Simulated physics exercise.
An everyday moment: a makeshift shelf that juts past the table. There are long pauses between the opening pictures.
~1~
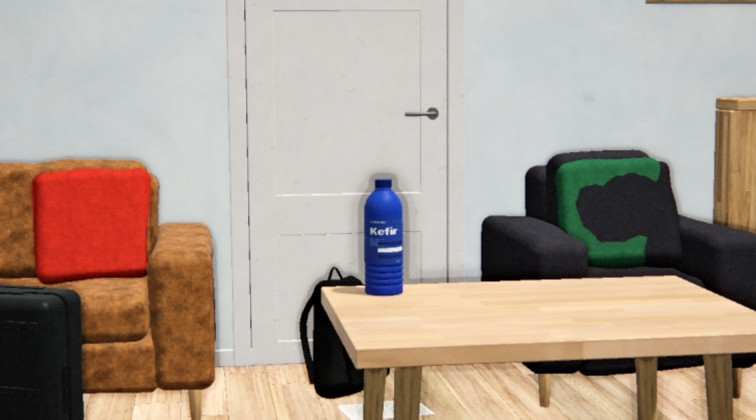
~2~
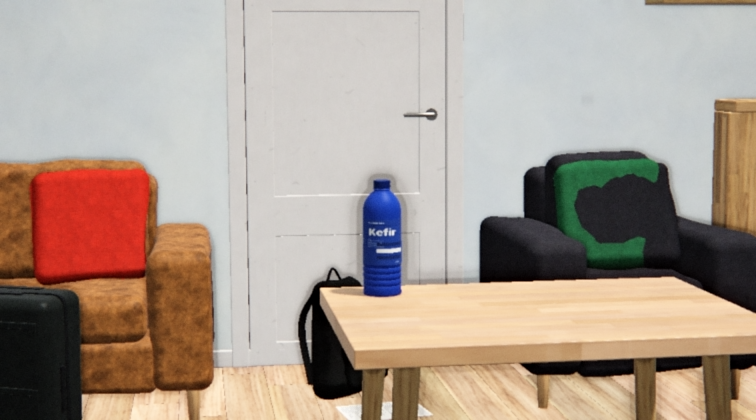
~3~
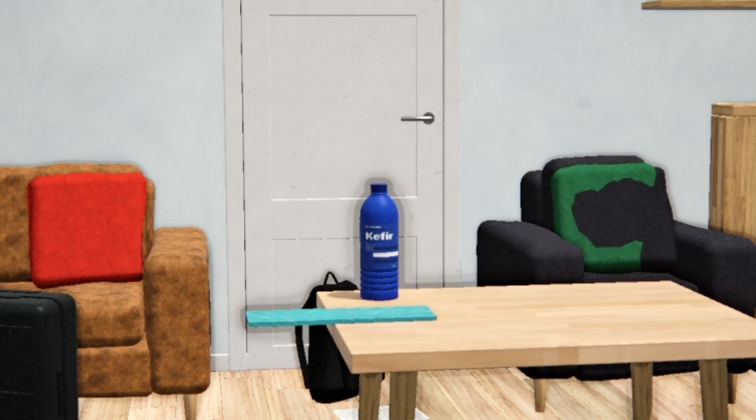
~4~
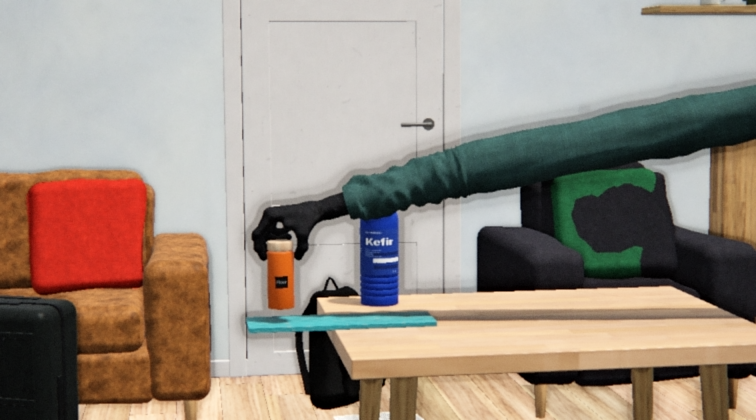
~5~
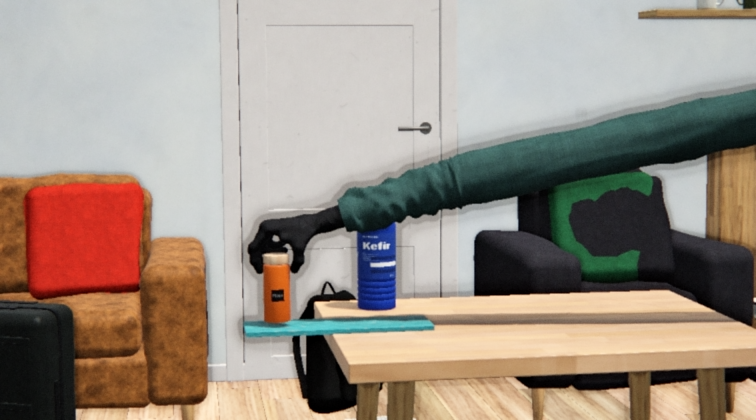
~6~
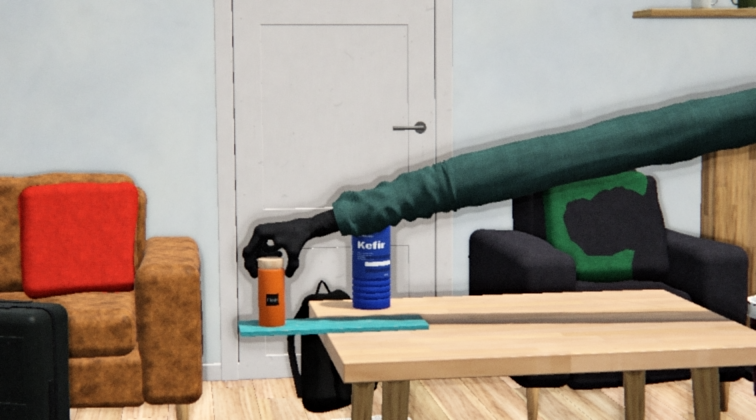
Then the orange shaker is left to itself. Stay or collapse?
In the end the plank goes over.
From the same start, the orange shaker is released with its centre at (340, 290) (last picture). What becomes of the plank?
Then it stays on the table.
Then, 0.50 s on from there, turquoise plank and orange shaker now down on the floor or falling.
Then, 0.70 s on from there, things are still on the move.
In the end, down on the floor or falling, turquoise plank and orange shaker; blue bottle unmoved. The plank comes down.
